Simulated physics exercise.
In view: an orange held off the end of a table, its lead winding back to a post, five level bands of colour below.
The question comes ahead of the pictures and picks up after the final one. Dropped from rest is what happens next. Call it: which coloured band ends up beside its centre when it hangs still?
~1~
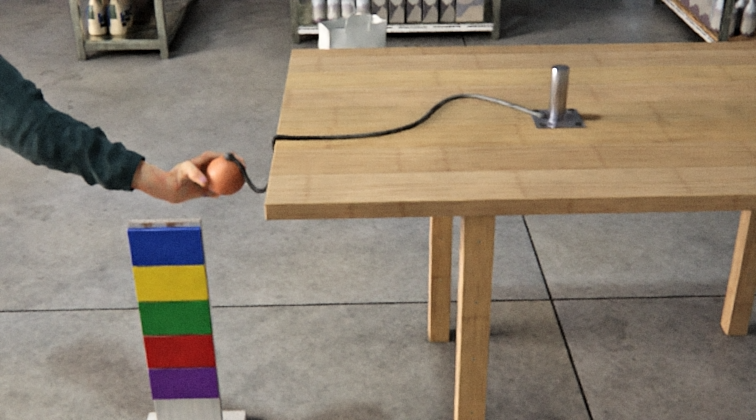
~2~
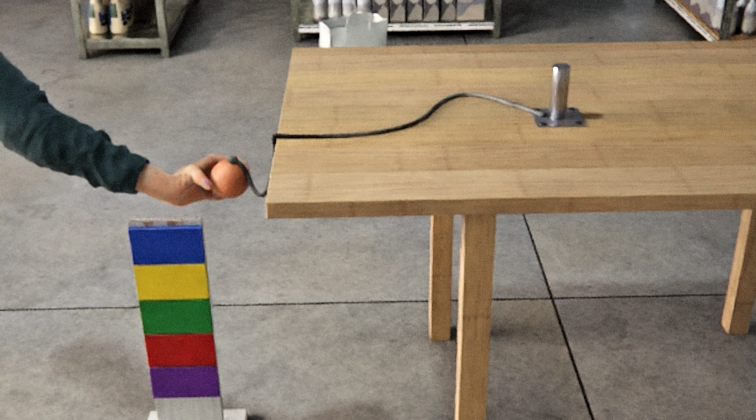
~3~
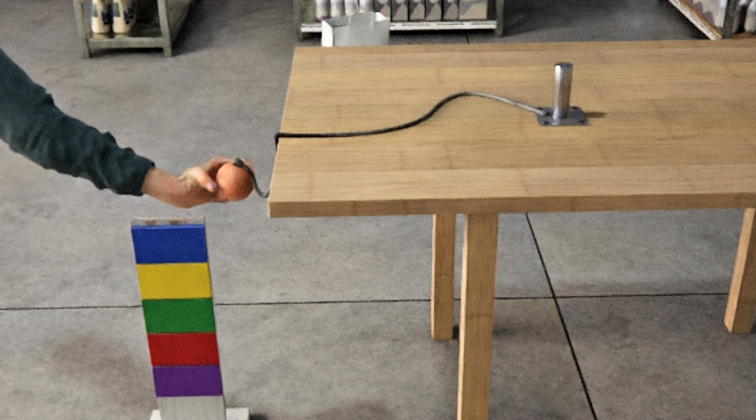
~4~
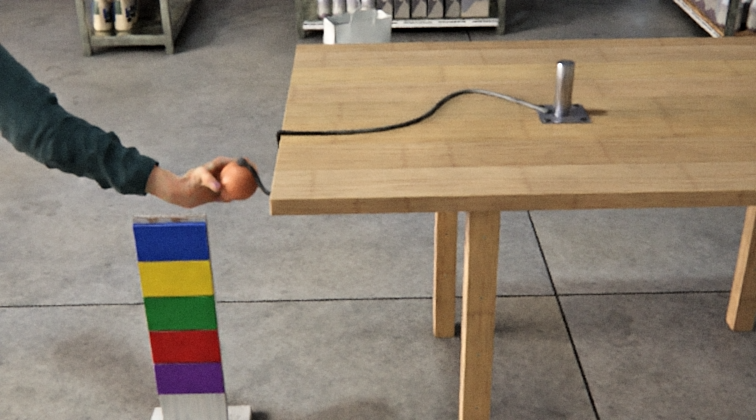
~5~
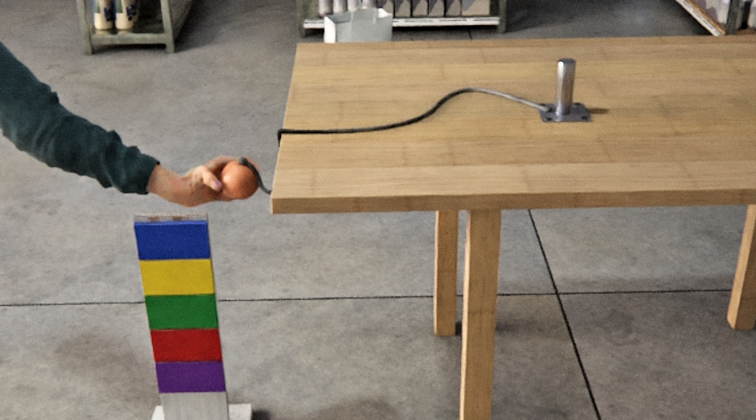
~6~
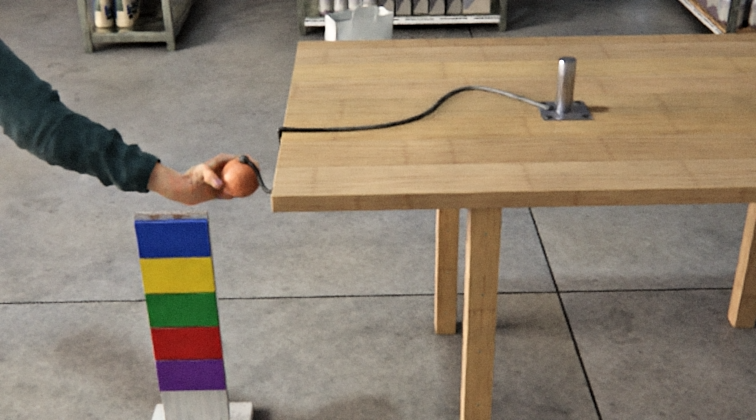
Green, beside its centre.
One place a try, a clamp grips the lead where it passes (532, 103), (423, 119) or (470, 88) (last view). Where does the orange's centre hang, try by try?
Try one gives (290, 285), try two (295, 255), and try three (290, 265).
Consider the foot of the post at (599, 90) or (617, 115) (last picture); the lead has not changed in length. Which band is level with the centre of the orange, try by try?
Yellow; yellow.
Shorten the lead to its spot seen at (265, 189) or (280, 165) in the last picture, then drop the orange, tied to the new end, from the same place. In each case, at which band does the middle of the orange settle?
It would be yellow; blue.
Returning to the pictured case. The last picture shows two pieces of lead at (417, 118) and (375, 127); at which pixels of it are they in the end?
The first moves to (348, 111), the second to (301, 112).
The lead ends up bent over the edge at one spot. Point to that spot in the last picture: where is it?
Near pixel (354, 129).
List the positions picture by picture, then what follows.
In the first frame, orange (227, 176); blue (166, 248); yellow (170, 284); green (175, 319); red (179, 352); purple (183, 384).
In the second frame, orange (230, 179); lead through (516, 106) (449, 98) (407, 126) (327, 137) (273, 170).
In the third frame, orange (236, 181).
In the fourth frame, orange (240, 181); lead through (520, 102) (453, 95) (411, 123) (331, 133) (279, 166).
In the fifth frame, orange (240, 180).
In the sixth frame, orange (241, 178); lead through (522, 99) (455, 92) (412, 120) (333, 130) (280, 164).
A little later, orange near (329, 289); level with green.
Next, orange near (278, 298); level with green.
When it is over, orange near (293, 297); level with green. The green one.
